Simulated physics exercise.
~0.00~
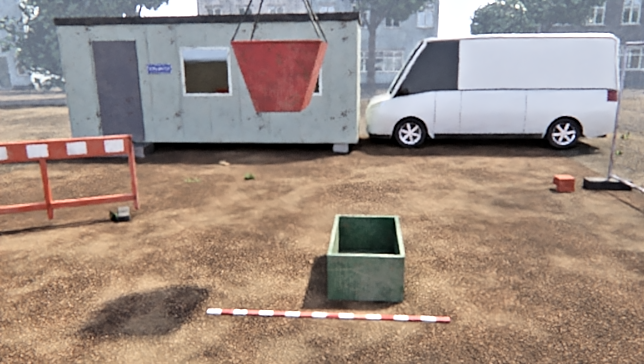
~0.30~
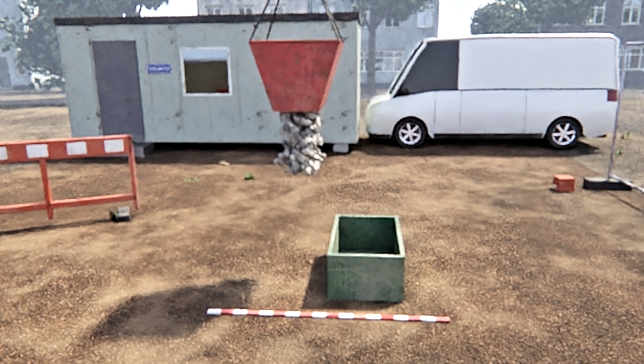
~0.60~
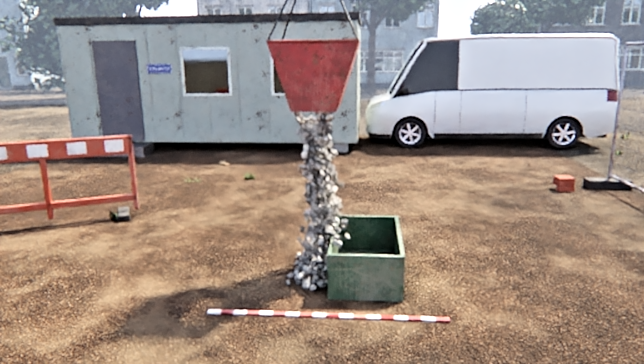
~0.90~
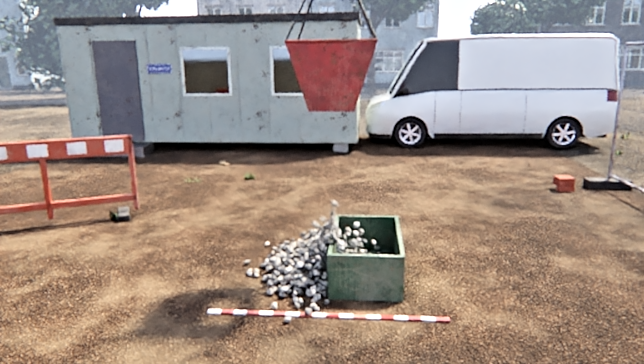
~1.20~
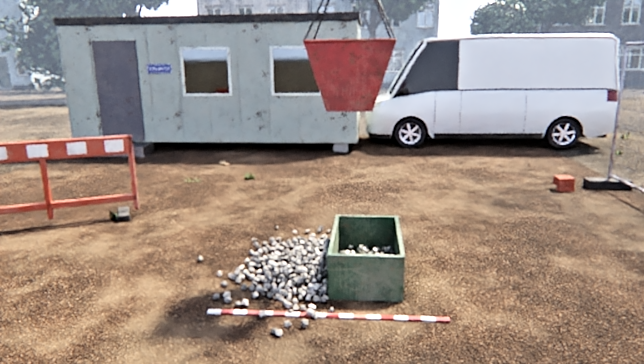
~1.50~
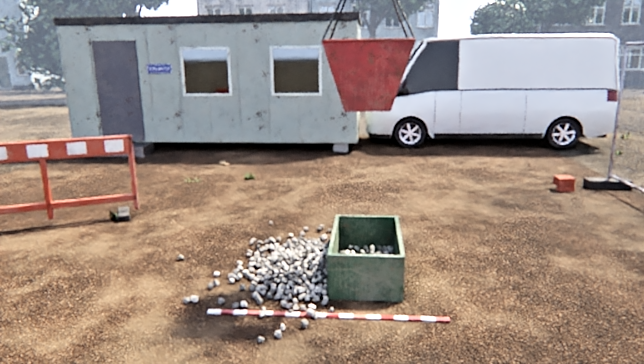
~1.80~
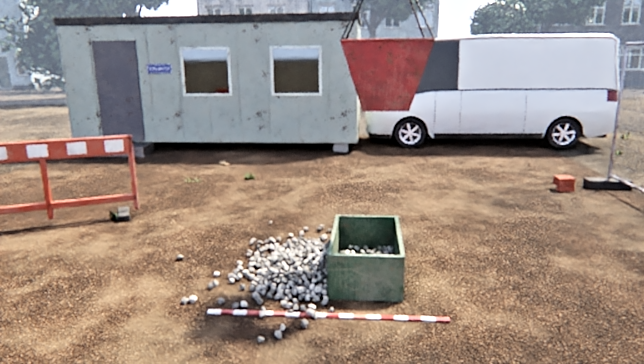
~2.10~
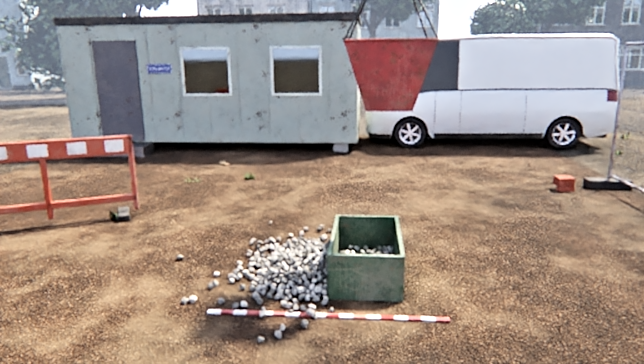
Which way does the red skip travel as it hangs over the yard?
It travels to the right, passing from in front of the cabin to the front end of the white van.
